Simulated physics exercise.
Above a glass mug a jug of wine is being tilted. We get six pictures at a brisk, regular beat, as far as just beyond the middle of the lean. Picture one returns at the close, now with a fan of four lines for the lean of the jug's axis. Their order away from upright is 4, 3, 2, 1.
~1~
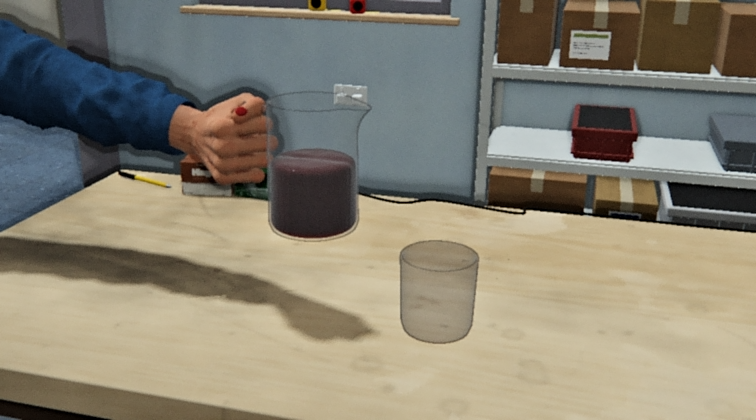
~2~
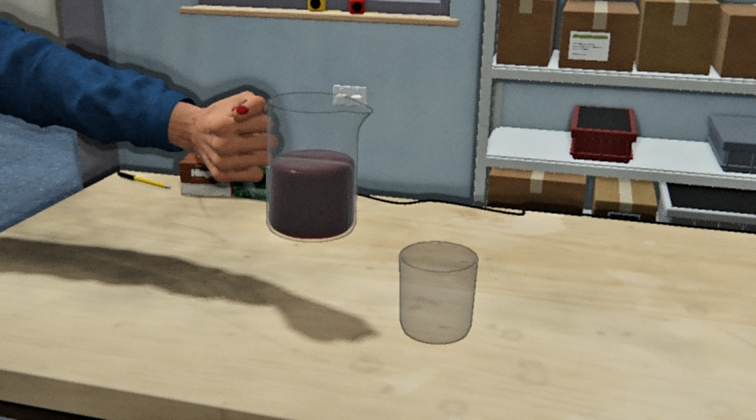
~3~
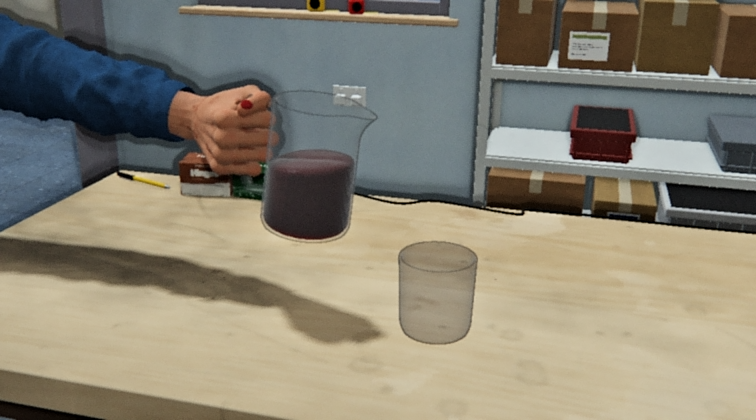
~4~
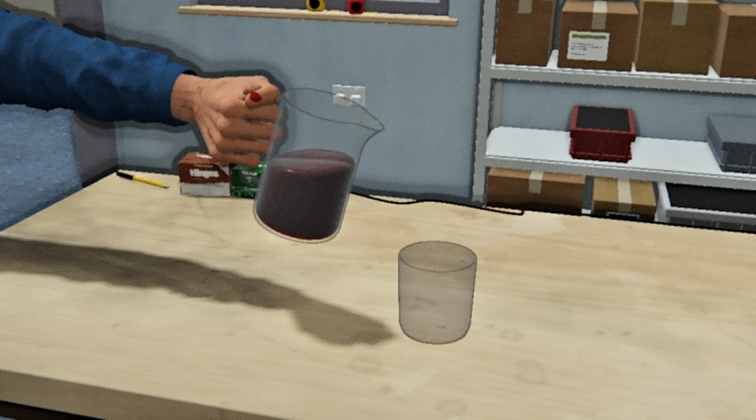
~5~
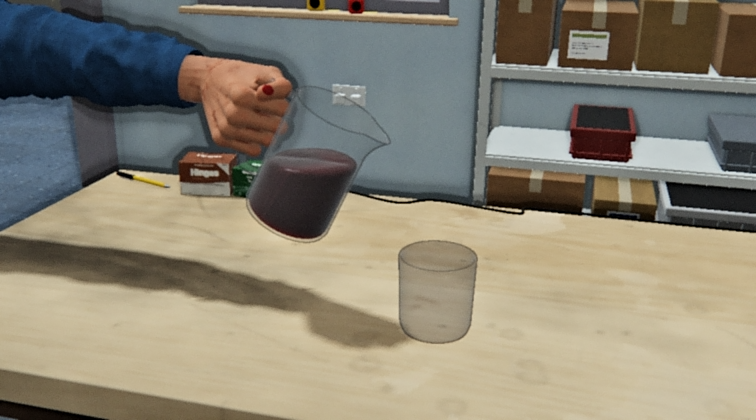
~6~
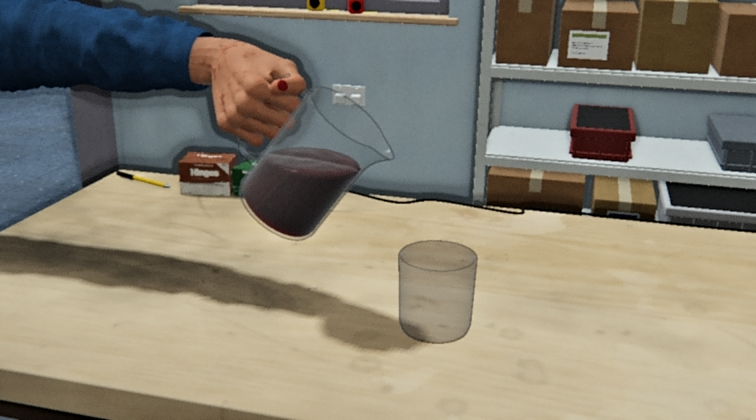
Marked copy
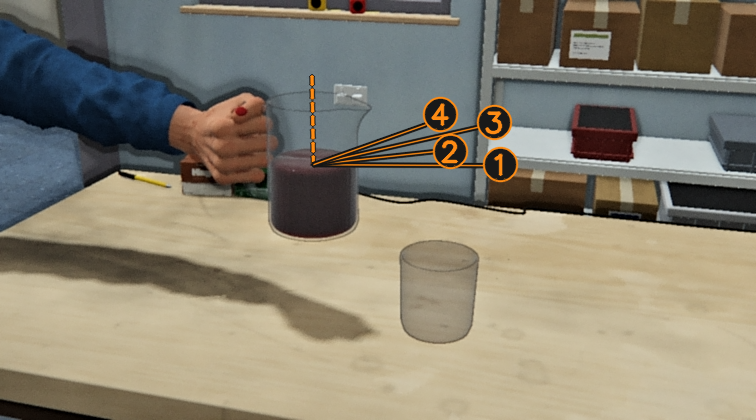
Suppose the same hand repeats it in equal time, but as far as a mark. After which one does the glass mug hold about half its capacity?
Line 2 does it best.
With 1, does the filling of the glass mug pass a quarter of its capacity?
Yes, it does.
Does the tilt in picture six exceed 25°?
Yes.
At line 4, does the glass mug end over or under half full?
Under.
On the marked copy, 1 at (483, 165); 2 at (433, 151); 3 at (478, 127); 4 at (425, 124).
With 1, the glass mug ends with about 61 % of what it can hold; 5 % of the wine is spilt.
With 2, the glass mug ends with about 49 % of what it can hold.
With 3, the glass mug ends with about 34 % of what it can hold.
With 4, the glass mug ends with about 20 % of what it can hold.
